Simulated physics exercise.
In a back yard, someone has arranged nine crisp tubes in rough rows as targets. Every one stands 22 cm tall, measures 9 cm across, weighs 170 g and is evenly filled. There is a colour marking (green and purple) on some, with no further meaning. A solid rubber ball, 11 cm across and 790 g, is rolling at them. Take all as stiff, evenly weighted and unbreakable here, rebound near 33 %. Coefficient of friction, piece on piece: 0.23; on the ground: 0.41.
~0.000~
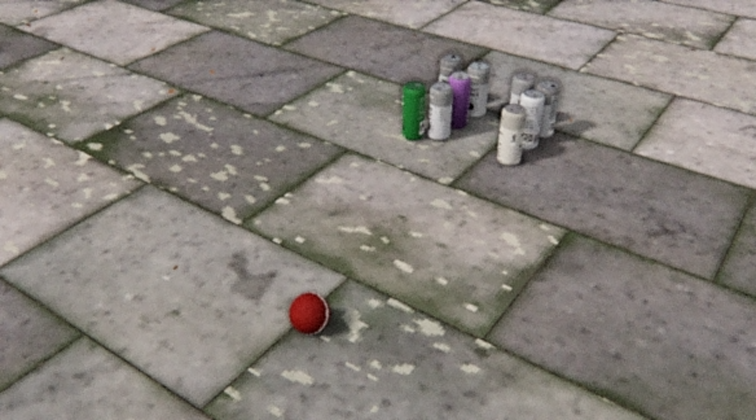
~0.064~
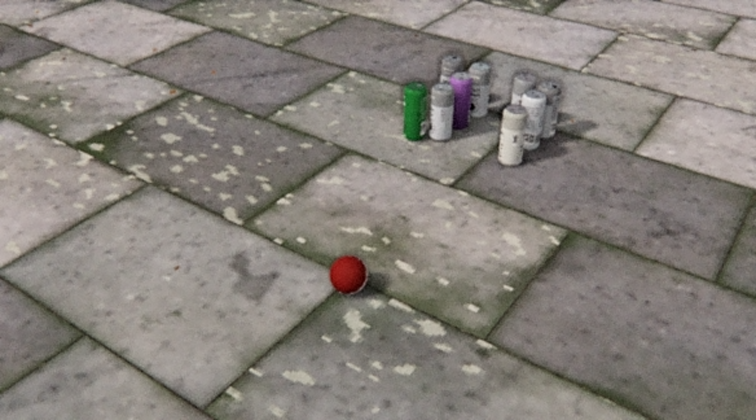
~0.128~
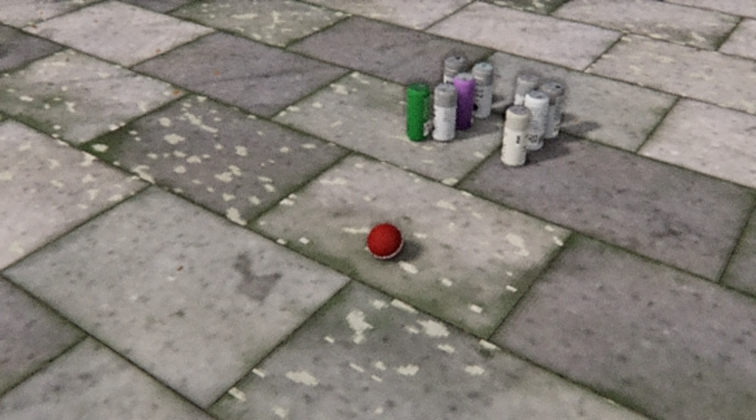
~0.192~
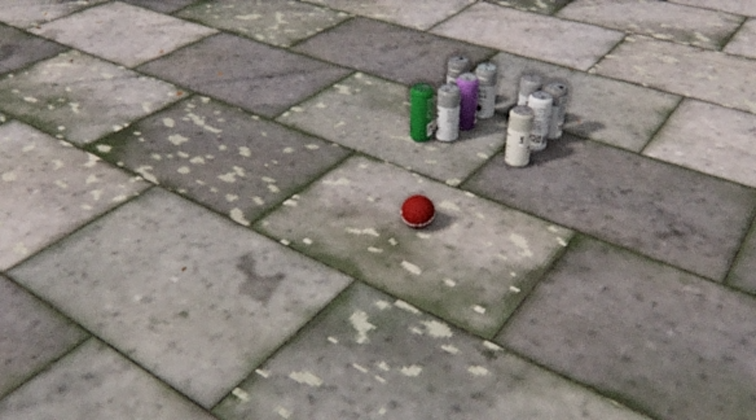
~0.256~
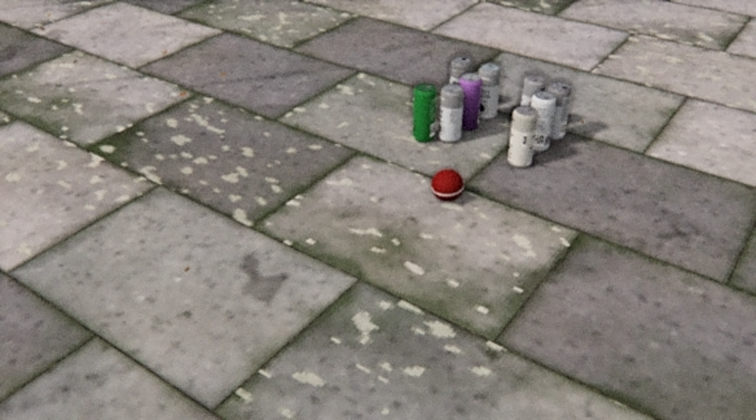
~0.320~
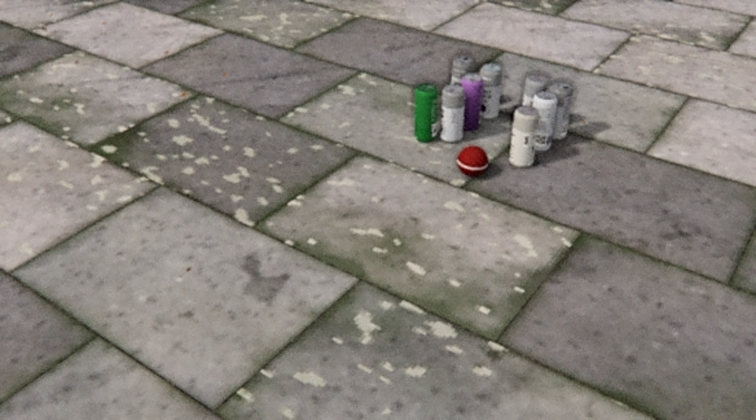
A red ball rolls across worn stone paving from the lower middle, moving up and to the right. It crosses the mottled slabs toward a cluster of upright tubes, one green, one purple and the rest pale or grey, and draws close in front of them while they all stay standing.
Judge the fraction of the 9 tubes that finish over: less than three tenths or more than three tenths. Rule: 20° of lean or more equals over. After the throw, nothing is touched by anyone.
I would say under three tenths of them end over.
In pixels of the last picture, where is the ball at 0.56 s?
It sits close to pixel (533, 91).
Around 0.56 s, ball still moving; 1 of the 9 tubes over.
Finally (1.5 s), ball rolling away; 1 of the 9 tubes over; green tube unmoved; purple tube unmoved. That is 11 per cent. Seen by the last camera, middles, green tube near (426, 114), purple tube near (471, 103).
